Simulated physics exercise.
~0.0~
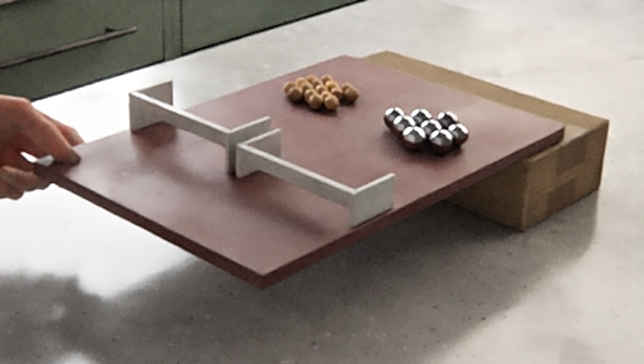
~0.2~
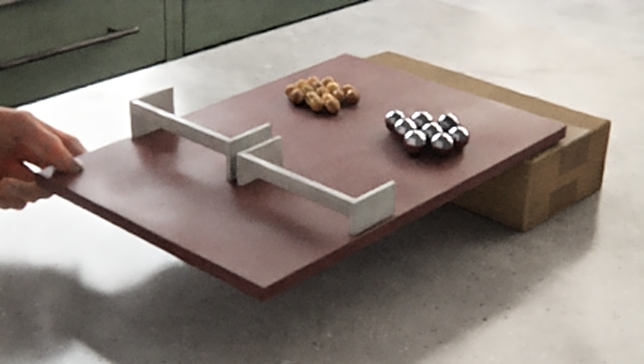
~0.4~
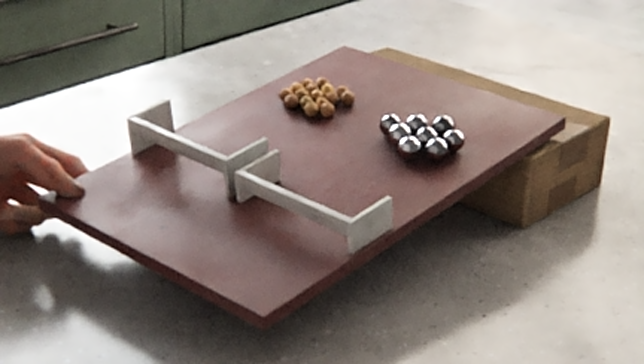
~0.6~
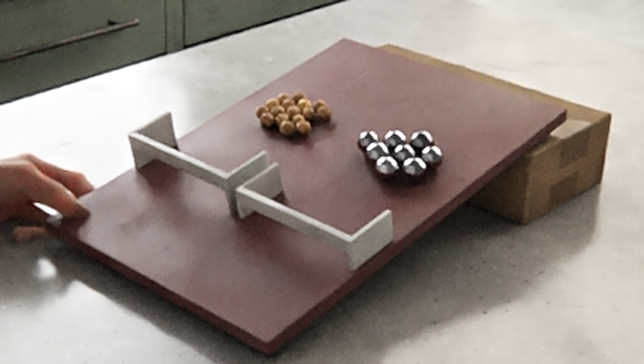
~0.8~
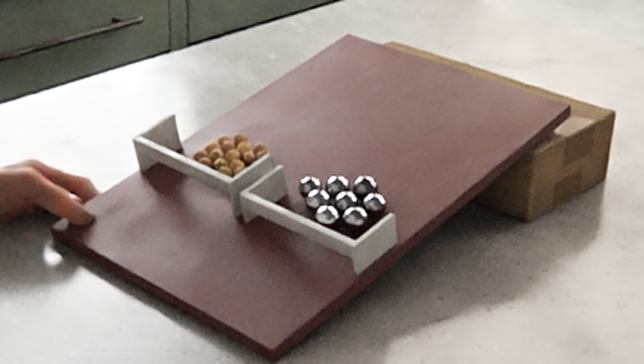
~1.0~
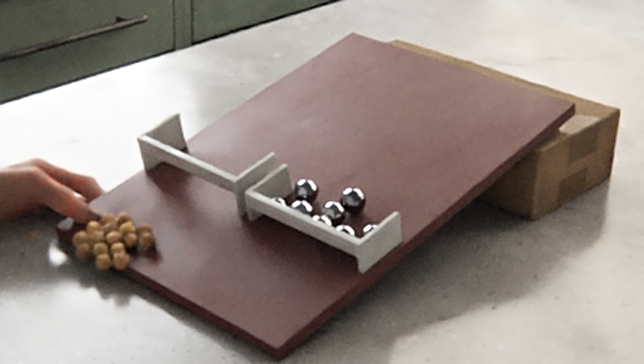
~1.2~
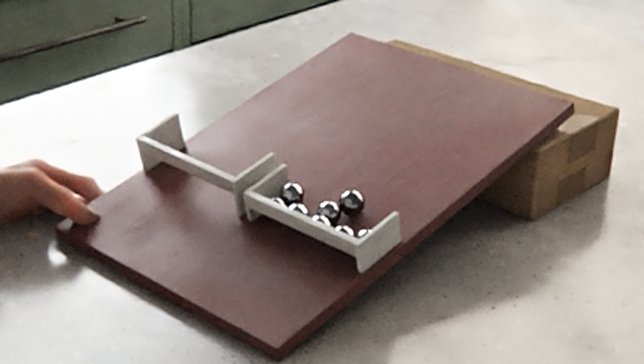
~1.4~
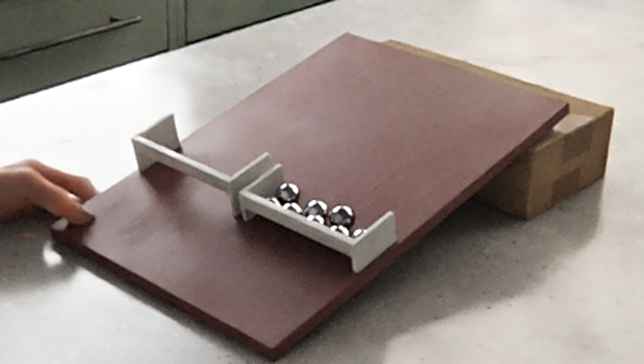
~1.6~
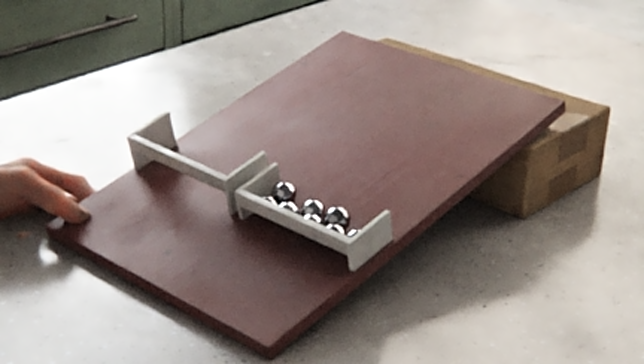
A hand lowers a board's end; brown balls slip past their gate, silver ones stay behind theirs.
